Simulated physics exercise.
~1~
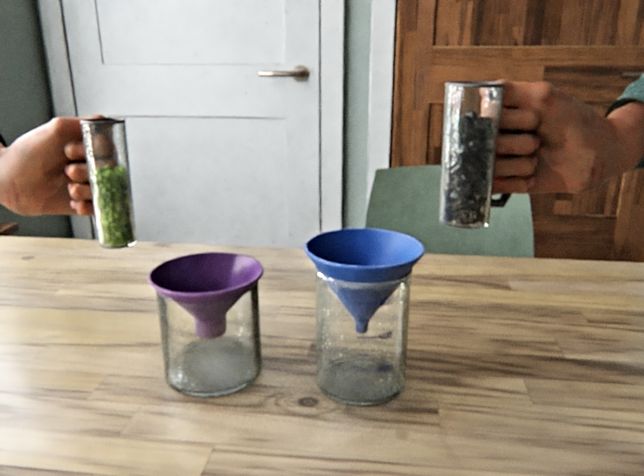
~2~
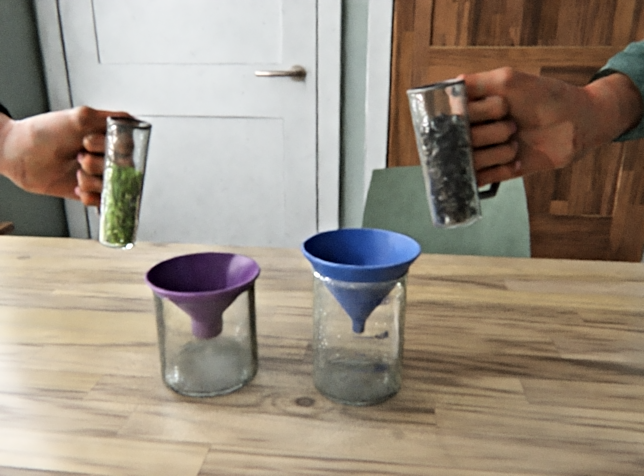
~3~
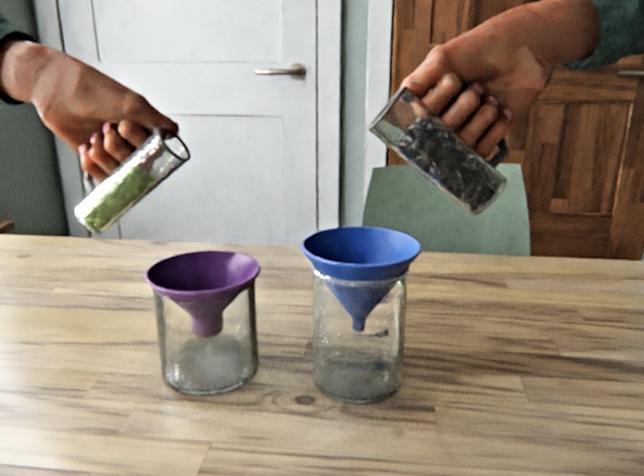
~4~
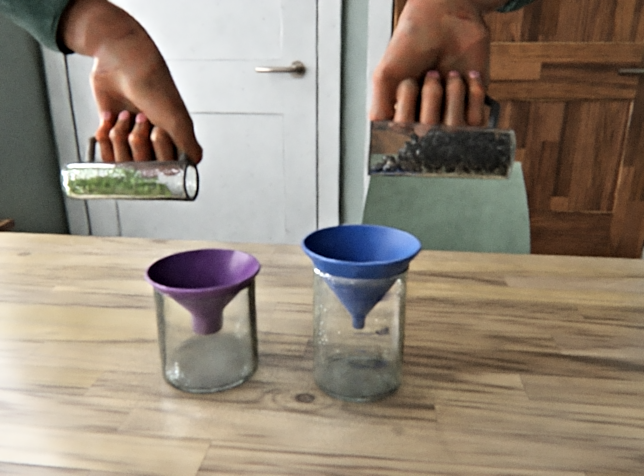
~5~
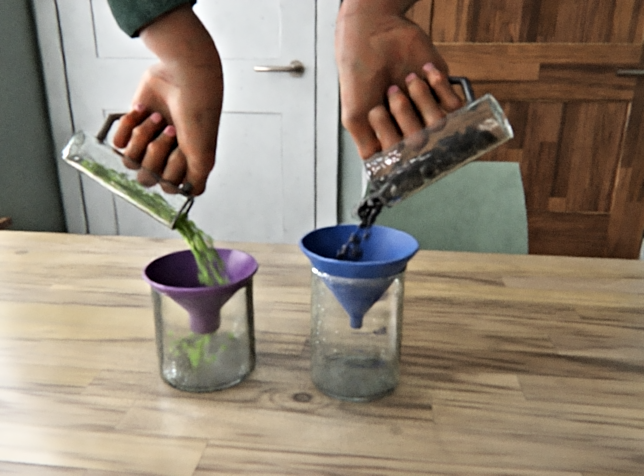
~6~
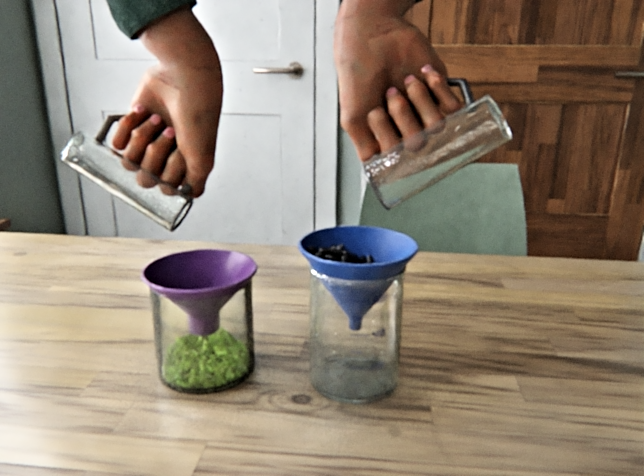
Two hands tipping glass cups over funnels in jars, green bits dropping through the purple one, dark pieces clogging the blue one.
